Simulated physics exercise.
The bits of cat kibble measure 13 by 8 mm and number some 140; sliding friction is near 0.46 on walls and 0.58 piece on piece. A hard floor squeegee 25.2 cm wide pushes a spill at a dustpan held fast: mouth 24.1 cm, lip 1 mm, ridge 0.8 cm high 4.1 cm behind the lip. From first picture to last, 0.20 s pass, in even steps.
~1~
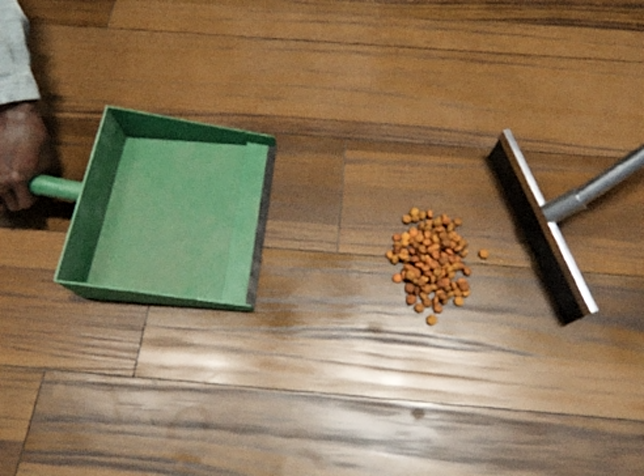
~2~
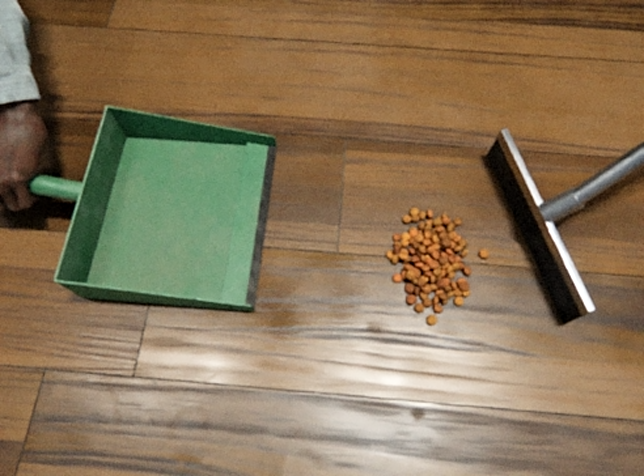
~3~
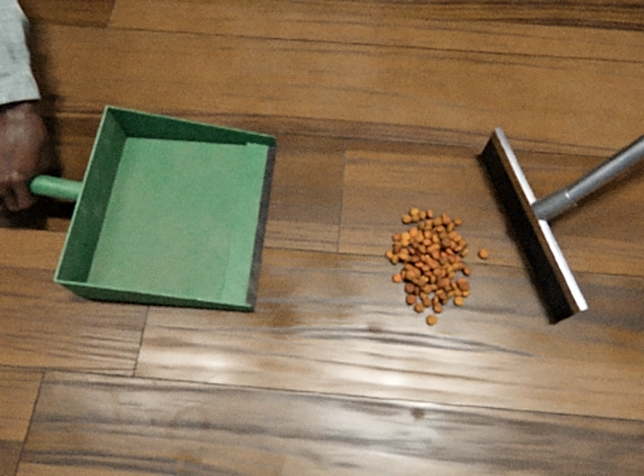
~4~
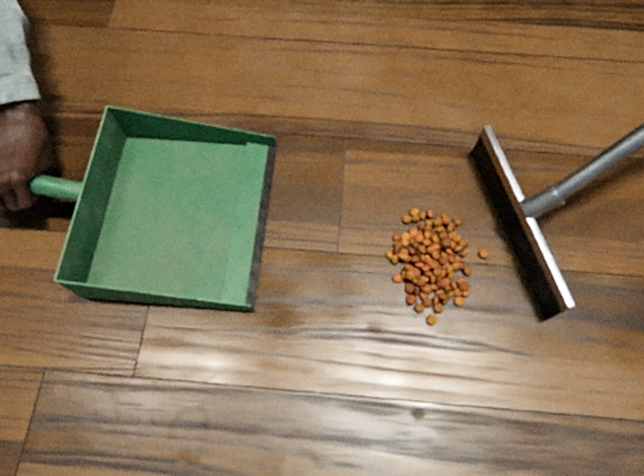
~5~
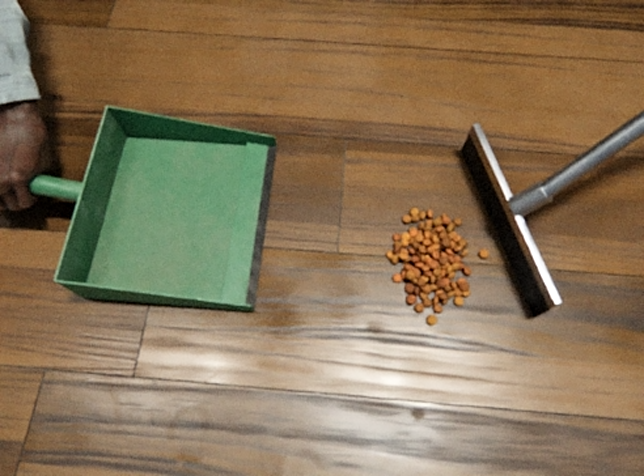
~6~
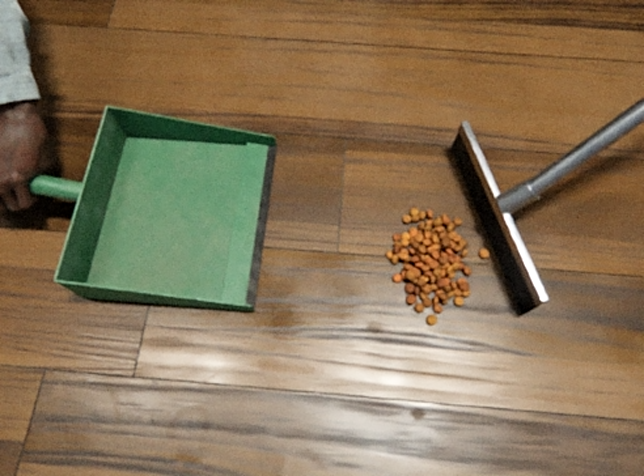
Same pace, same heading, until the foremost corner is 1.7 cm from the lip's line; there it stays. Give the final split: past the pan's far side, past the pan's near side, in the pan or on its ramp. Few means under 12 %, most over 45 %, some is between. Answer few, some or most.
Past the pan's far side: Few; past the pan's near side: Few; in the pan or on its ramp: Few.
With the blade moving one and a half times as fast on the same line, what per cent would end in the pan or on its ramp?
It would be near 0 per cent.
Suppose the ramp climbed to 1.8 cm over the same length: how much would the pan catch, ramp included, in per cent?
In that case some 0 per cent.
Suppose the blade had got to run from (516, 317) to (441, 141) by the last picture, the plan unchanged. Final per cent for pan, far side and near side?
Pan 5, far 0, near 20.
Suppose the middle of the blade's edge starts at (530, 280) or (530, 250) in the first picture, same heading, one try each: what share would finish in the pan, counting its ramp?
Some 0 and 0 per cent.
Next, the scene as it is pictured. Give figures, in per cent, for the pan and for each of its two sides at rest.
Far side 0, near side 0, pan 0.
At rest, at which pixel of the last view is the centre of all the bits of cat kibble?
At about (312, 253).
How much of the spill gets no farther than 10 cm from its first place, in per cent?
Some 25 per cent.
Then, 0.30 s after the last picture, middle of the blade 18 cm from the lip; 0 % over the lip, far side 0 %, near side 0 %.
Then, 0.51 s after the last picture, middle of the blade 10 cm from the lip; 0 % over the lip, far side 0 %, near side 0 %.
Then, 0.83 s after the last picture, middle of the blade 6 cm from the lip; 0 % over the lip, far side 0 %, near side 0 %.
In the end, far side 0 %, near side 0 %, pan 0 %, in front of the lip or behind the blade 100 %.
